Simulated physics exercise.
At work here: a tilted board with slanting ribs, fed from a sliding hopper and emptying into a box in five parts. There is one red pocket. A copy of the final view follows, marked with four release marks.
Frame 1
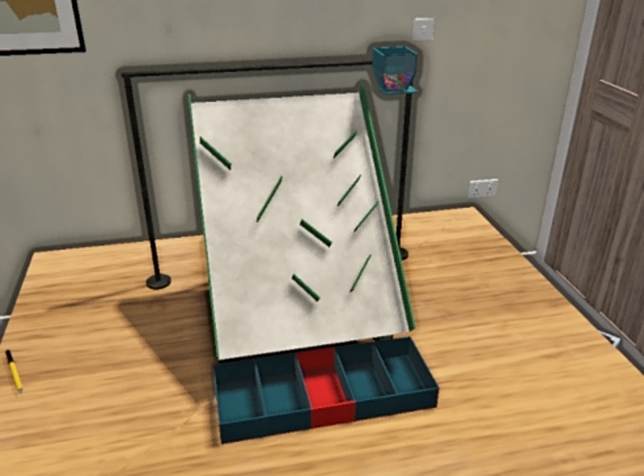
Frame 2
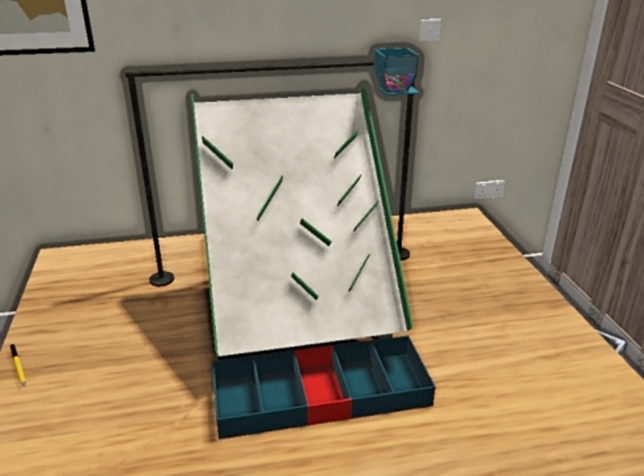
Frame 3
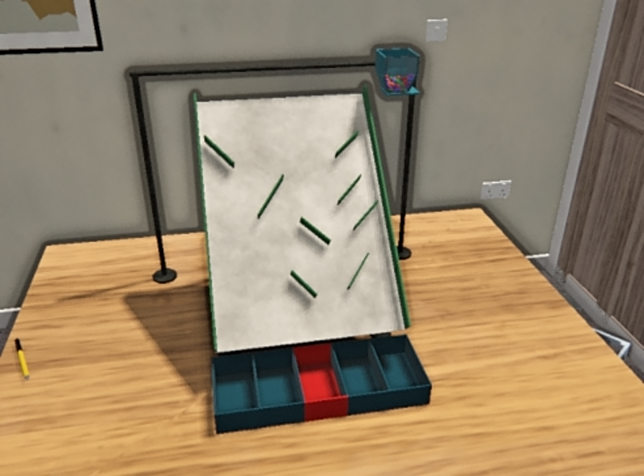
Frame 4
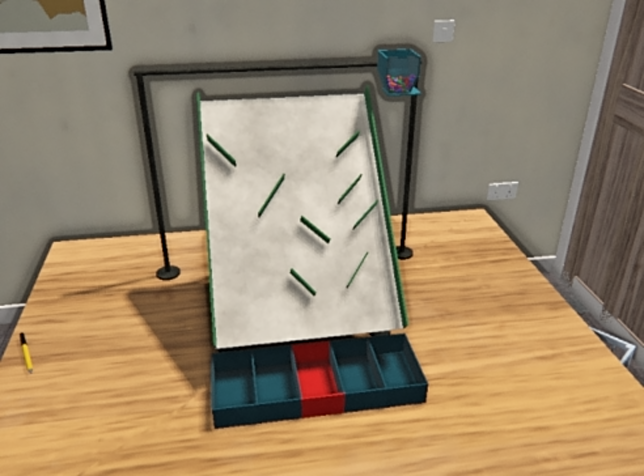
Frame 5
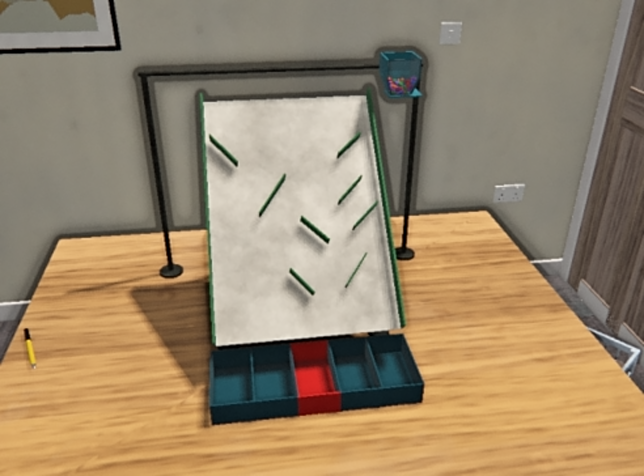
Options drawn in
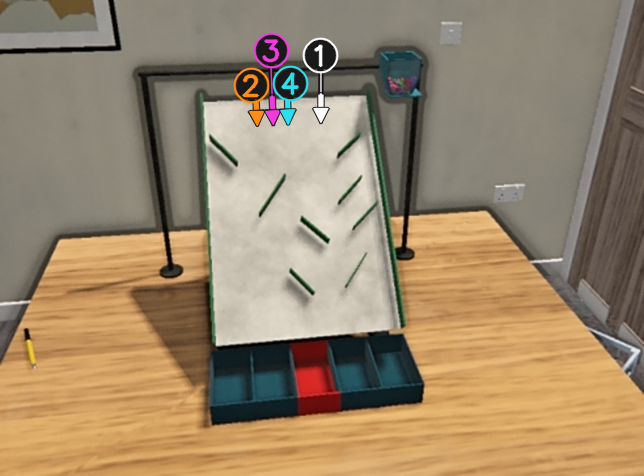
Tilted white board with green ribs standing still above a five-part box with one red pocket, the view shifting slightly.
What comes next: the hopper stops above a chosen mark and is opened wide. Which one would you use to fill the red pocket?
1 works best here.
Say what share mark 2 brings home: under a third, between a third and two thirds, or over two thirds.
Mark 2 gives under a third.
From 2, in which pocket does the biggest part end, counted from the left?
The first from the left.
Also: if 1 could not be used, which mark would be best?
Mark 4.
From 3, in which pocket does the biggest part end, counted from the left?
It is the first one.
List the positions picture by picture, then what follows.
The first frame shows hopper near (394, 84), jelly beans, door shut.
The second frame shows ribs (202, 136) to (232, 163), (336, 152) to (357, 131), (258, 216) to (283, 175).
The third frame shows ribs (339, 200) to (361, 174), (301, 217) to (331, 241), (355, 226) to (378, 200).
The fourth frame shows ribs (291, 268) to (316, 293), (349, 285) to (368, 252).
The fifth frame shows red pocket near (320, 403), number 3 of 5 from the left.
On the marked copy, mark 1 meets the board at (320, 117); mark 2 meets the board at (257, 120); mark 3 meets the board at (273, 119); mark 4 meets the board at (288, 119).
For mark 1, close to two thirds in the red pocket, close to a third in other pockets.
For mark 2, a small share in the red pocket, all but a few in other pockets.
For mark 3, a small share in the red pocket, the bulk in other pockets, only a few outside the box.
For mark 4, close to a quarter in the red pocket, close to two thirds in other pockets.
